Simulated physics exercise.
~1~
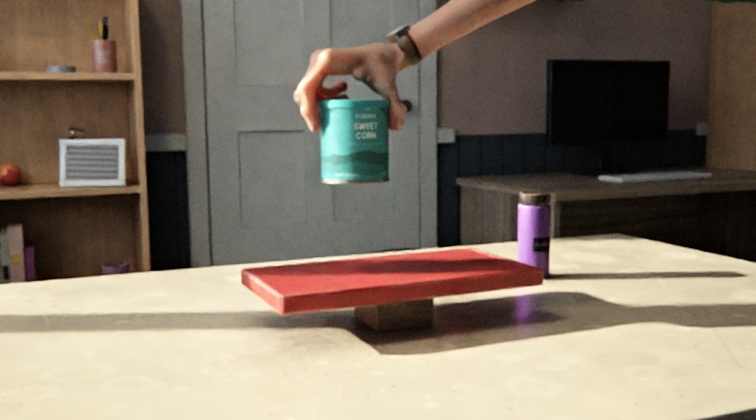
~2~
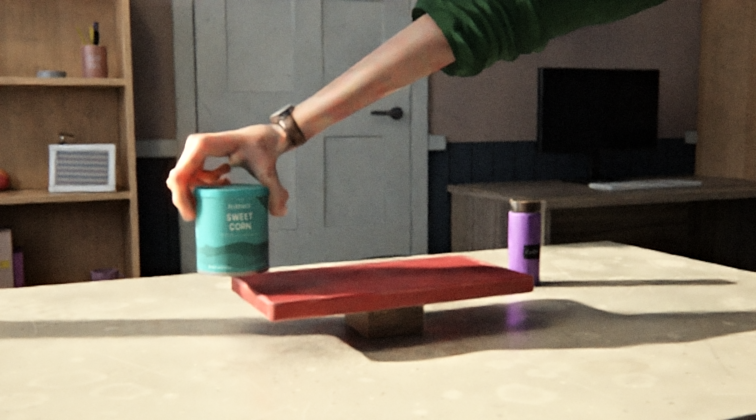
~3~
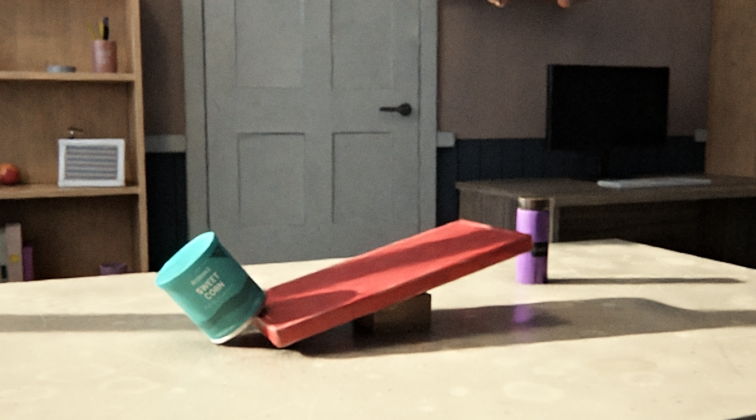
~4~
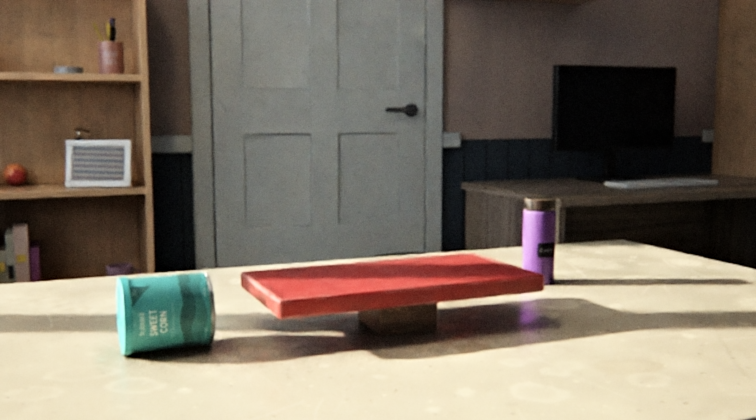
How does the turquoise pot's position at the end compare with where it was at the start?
At the start it was held upright in a hand above the red tray, and at the end it was lying on its side on the table to the left of the tray.
A turquoise pot was lowered by a hand onto the left end of a red tray balanced on a brown block. Once released, it tipped the tray and toppled off, ending on its side on the table while the tray settled level again.
